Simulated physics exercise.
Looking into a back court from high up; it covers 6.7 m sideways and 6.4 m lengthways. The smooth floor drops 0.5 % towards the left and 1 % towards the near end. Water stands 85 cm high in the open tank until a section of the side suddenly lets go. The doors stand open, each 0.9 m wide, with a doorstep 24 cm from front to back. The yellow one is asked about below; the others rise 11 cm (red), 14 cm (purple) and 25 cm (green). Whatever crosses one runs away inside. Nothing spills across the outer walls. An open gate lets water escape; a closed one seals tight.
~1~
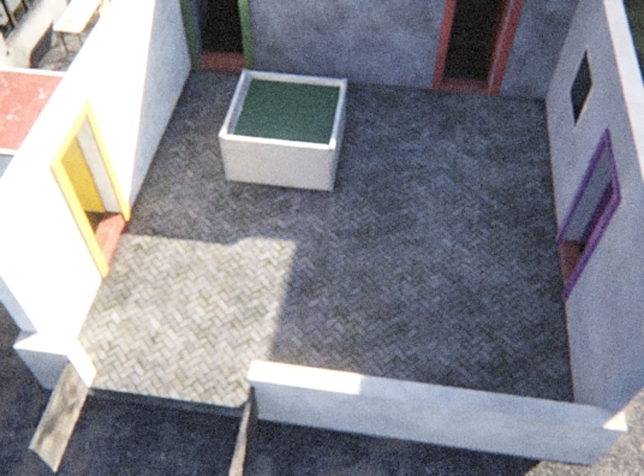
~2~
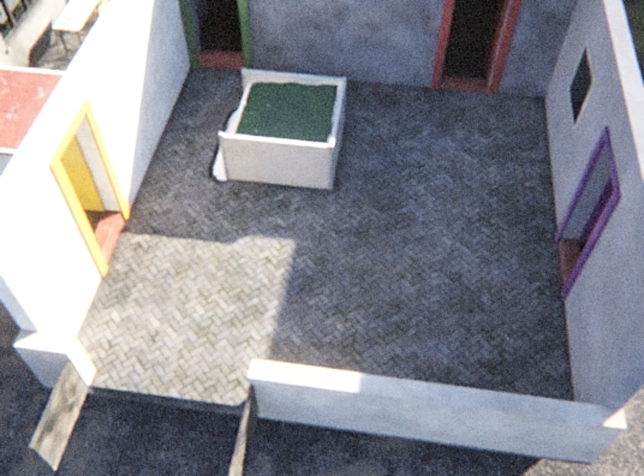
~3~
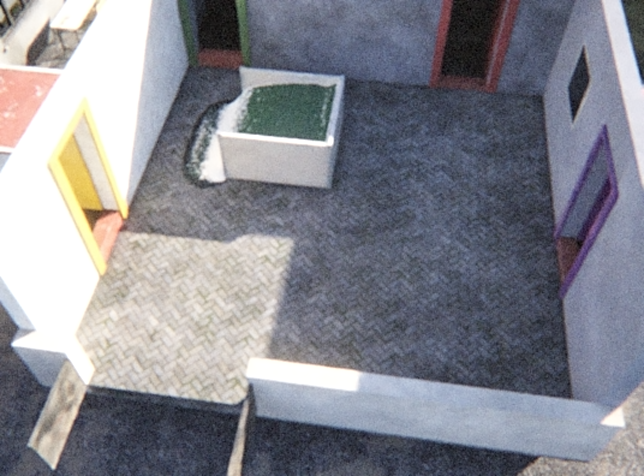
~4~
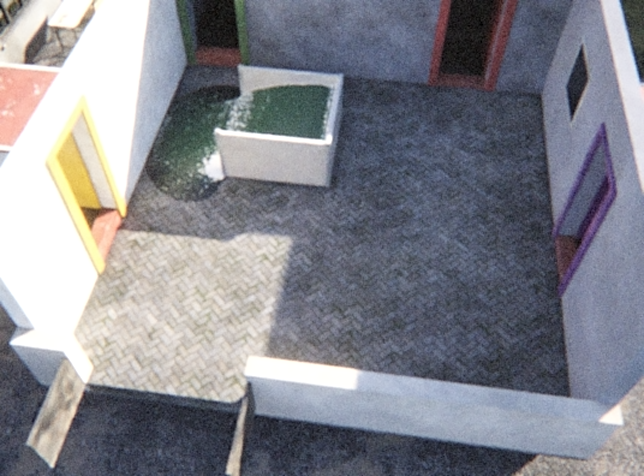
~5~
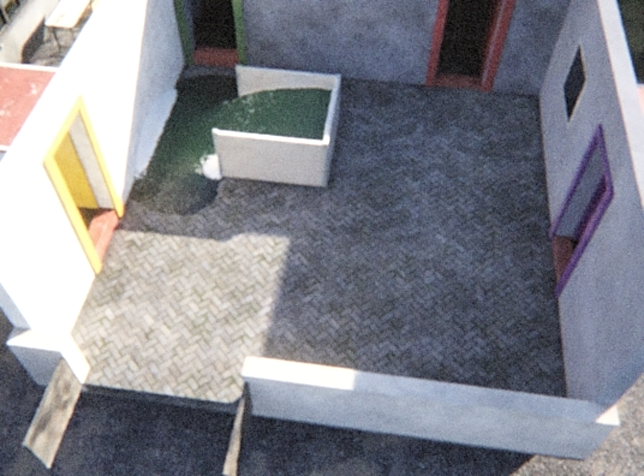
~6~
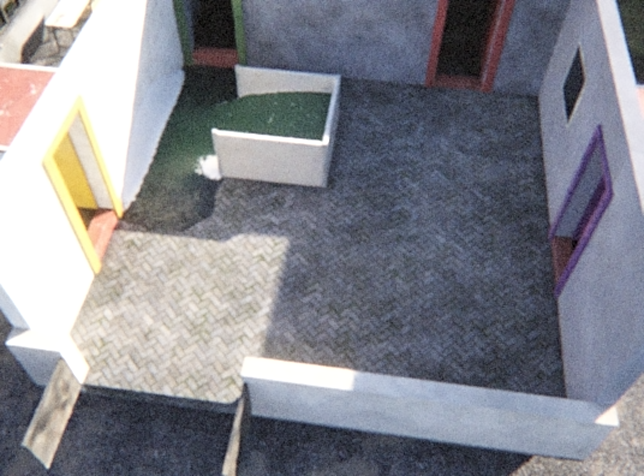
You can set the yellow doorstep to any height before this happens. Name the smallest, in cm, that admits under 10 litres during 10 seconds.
At least 9.5 cm or so.
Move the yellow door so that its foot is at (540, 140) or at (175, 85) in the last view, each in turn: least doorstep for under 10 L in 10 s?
About 11.0 and 34 cm.
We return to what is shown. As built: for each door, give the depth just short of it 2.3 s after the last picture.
In cm: Yellow 10, red 2, purple 0, green 25.
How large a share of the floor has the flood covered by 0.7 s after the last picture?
Some 15 per cent of it.
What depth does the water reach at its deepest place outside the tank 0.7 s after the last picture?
Up to some 60 cm.
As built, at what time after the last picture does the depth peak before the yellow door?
Near 1.0 s.
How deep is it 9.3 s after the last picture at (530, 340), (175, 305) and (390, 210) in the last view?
About 2, 2 and 2 cm.
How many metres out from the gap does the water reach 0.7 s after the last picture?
Roughly 4.2 m.
Then, 0.7 s after the last picture water covers 15 % of the floor, deepest (60 cm) near (184, 66); 14 cm at the yellow door, 0 litres in over its 25 cm doorstep.
Then, 2.3 s after the last picture water covers 45 % of the floor, deepest (26 cm) near (63, 350); 10 cm at the yellow door, 0 litres in over its 25 cm doorstep.
Then, 9.3 s after the last picture water covers 85 % of the floor, deepest (9 cm) near (325, 398); 4 cm at the yellow door, 0 litres in over its 25 cm doorstep.
At the yellow door as built, the water peaked near 16 cm, 0.9 s after the last picture.
With a doorstep of 8 cm, 16 litres would have come in within the 10 s; with 10.5 cm, 7 litres. So under 10 litres takes about 9.5 cm.
